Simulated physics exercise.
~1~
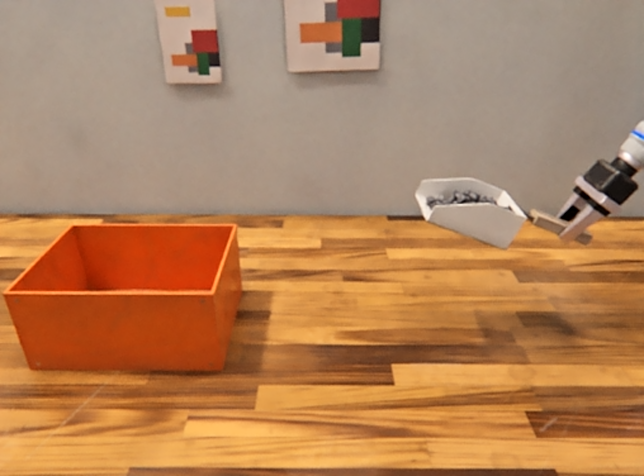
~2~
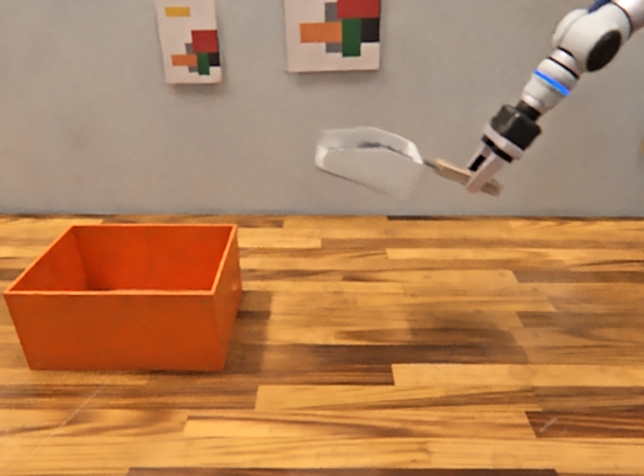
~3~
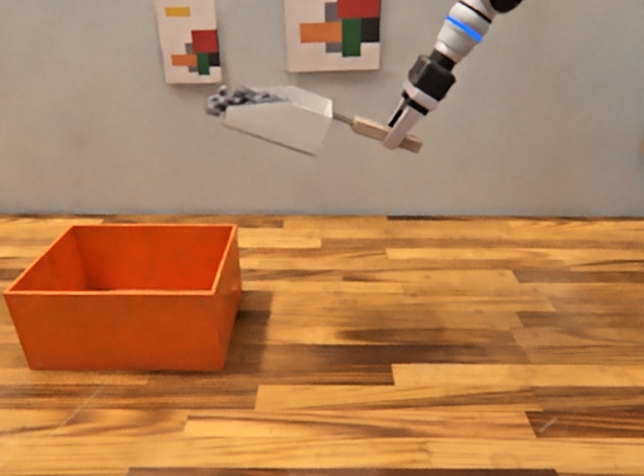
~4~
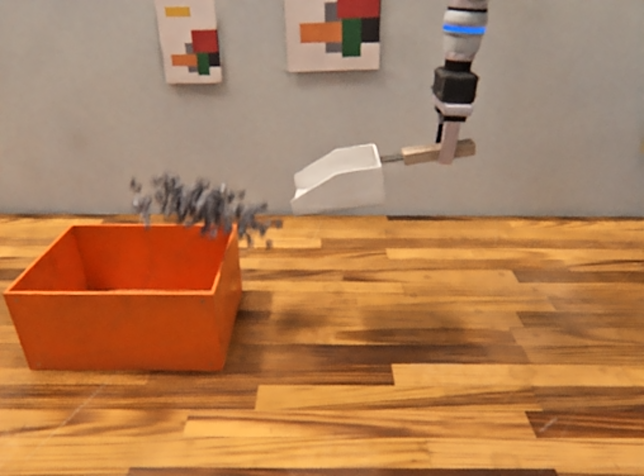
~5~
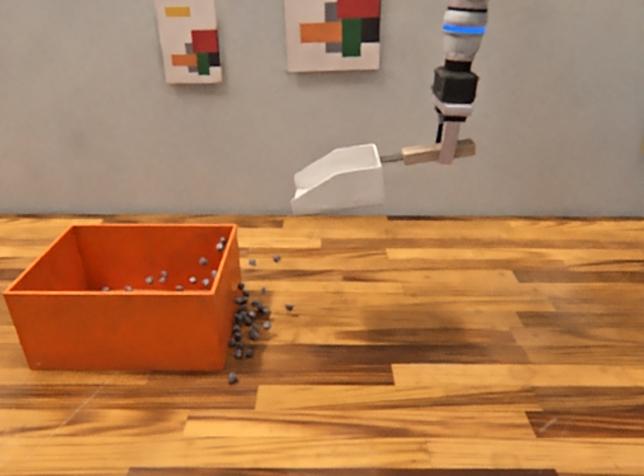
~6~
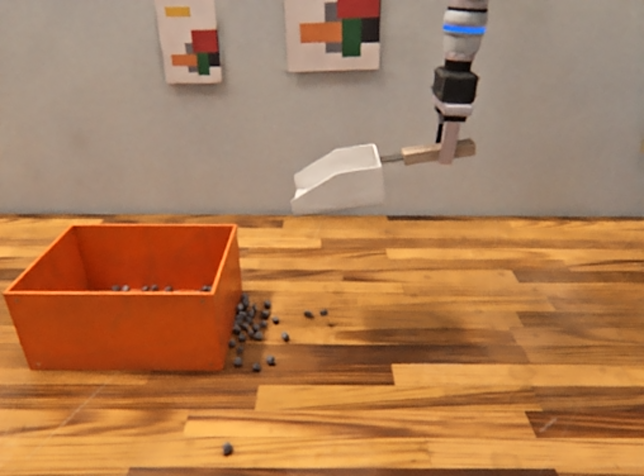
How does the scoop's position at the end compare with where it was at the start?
At the end the scoop is further left and a little higher than at the start, closer to the orange bin.
Robot arm swinging a scoop left and up, then flinging dark pebbles into an orange bin, with some scattering on the table.
